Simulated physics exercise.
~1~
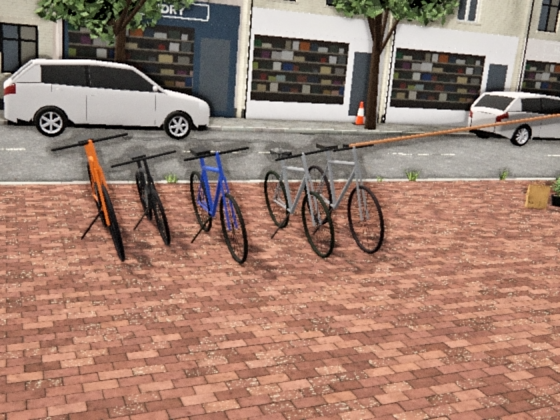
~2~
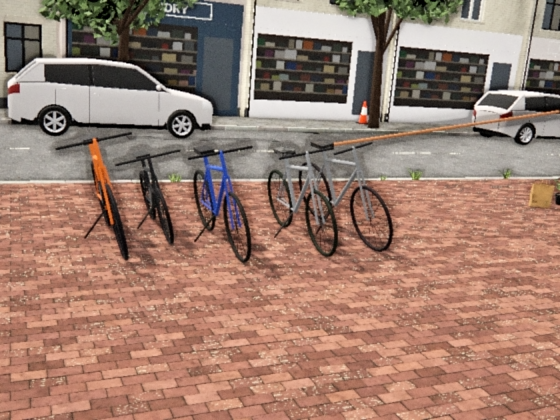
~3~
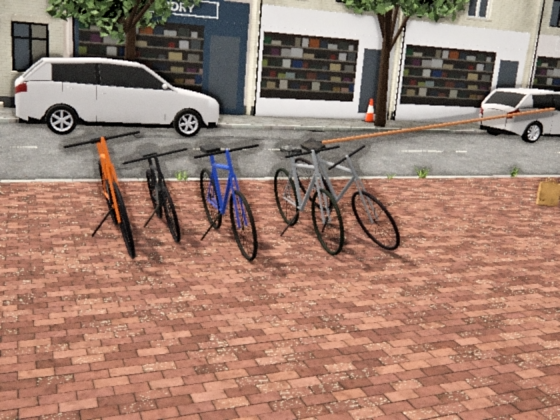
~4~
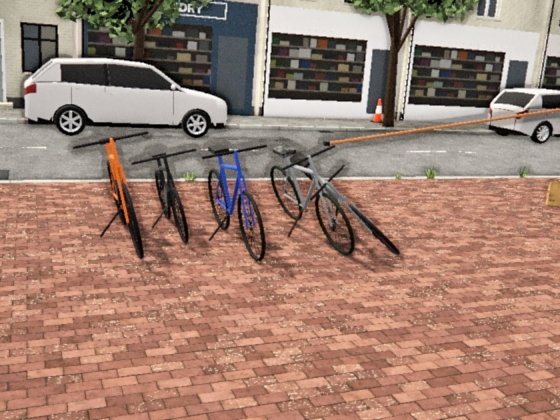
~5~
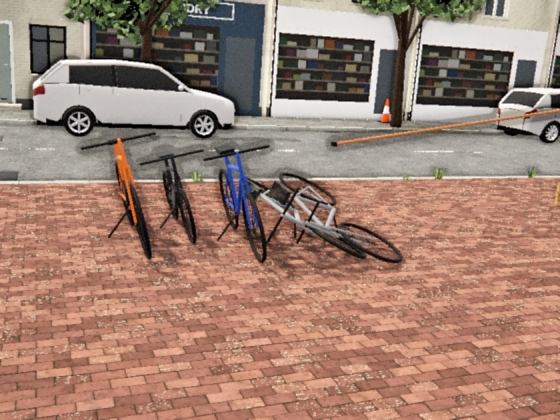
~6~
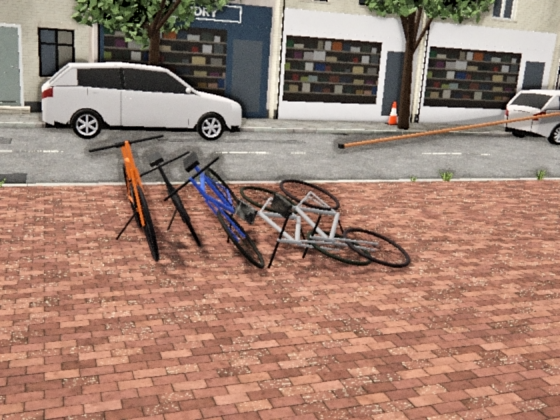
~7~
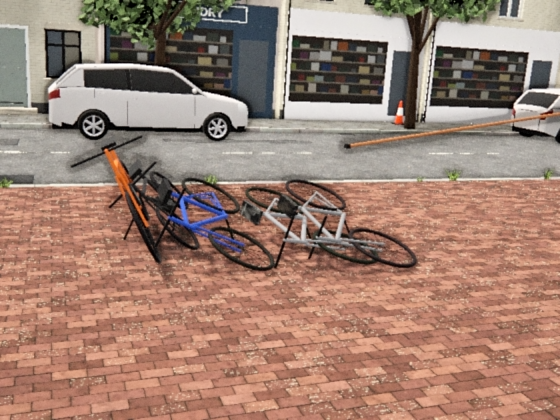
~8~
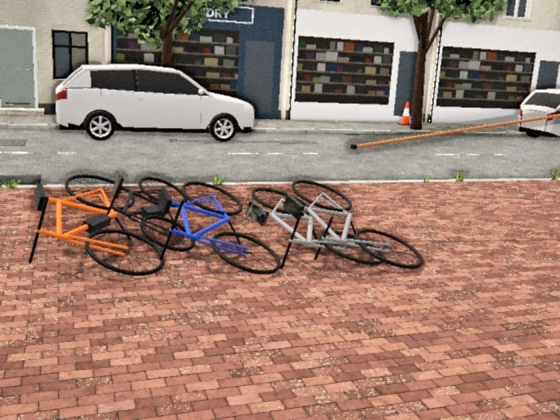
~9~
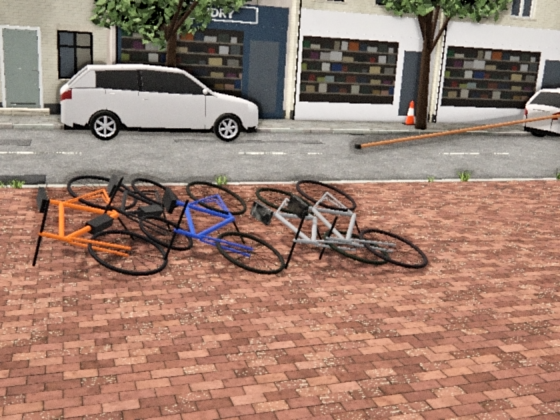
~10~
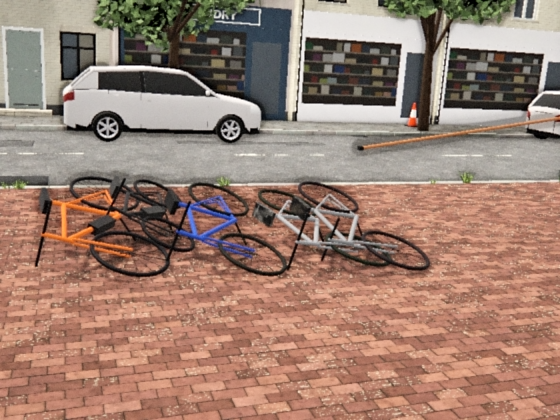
A pole tips the rightmost bicycle, and all five parked bikes topple leftward onto the bricks.
